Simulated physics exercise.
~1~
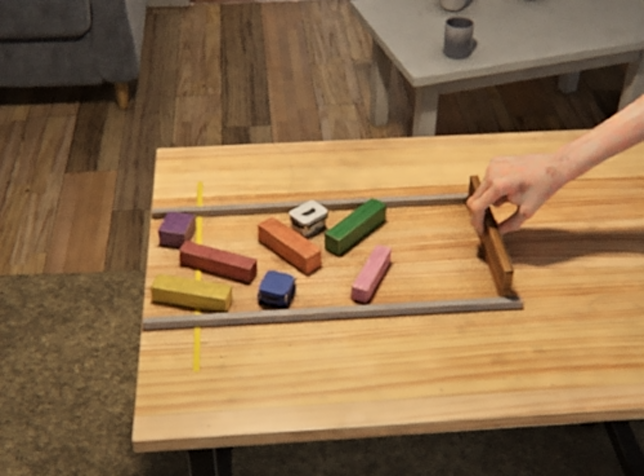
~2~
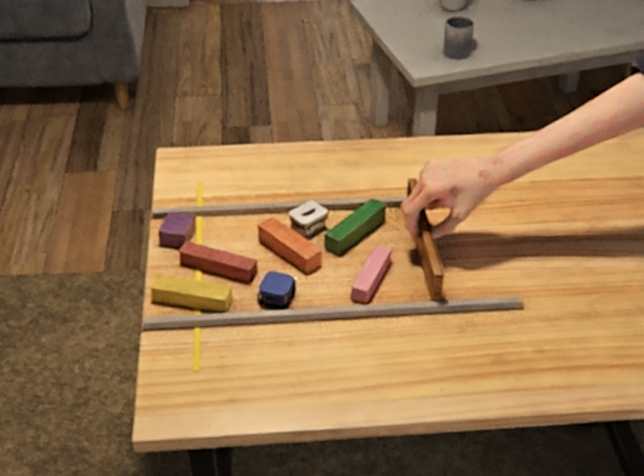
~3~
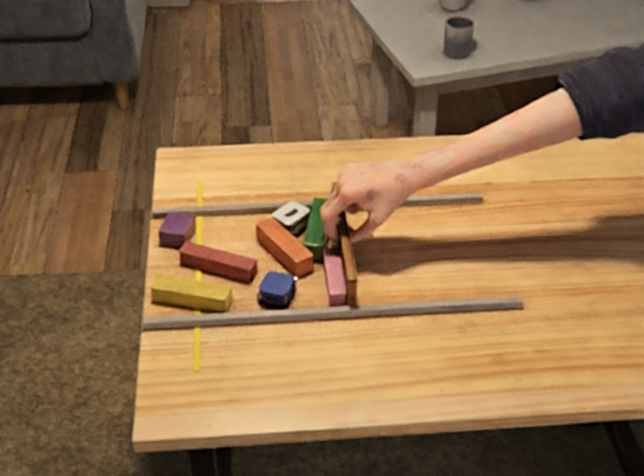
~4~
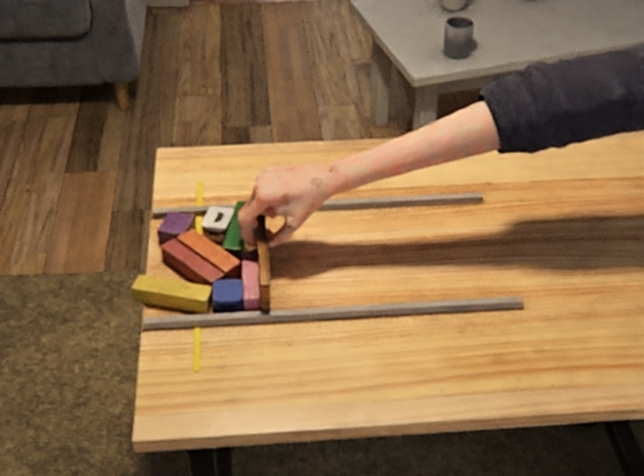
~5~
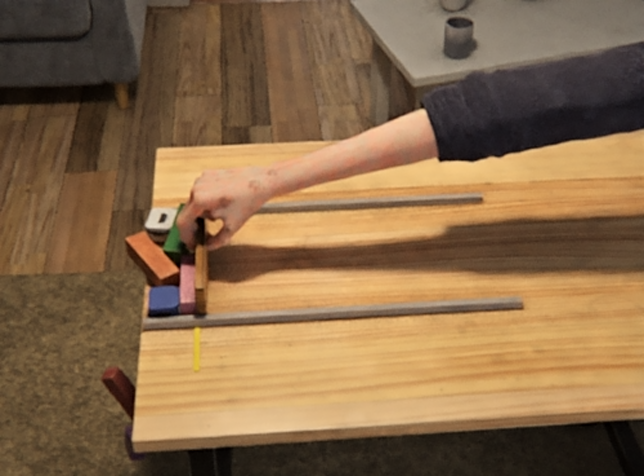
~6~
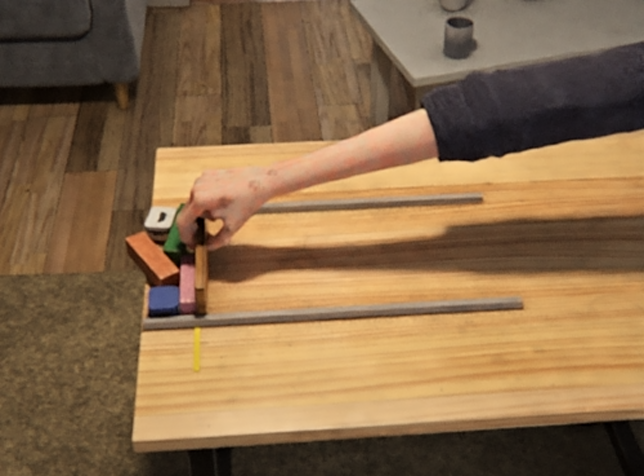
A hand slides a board left, pushing colored blocks together until several fall off the table's edge.
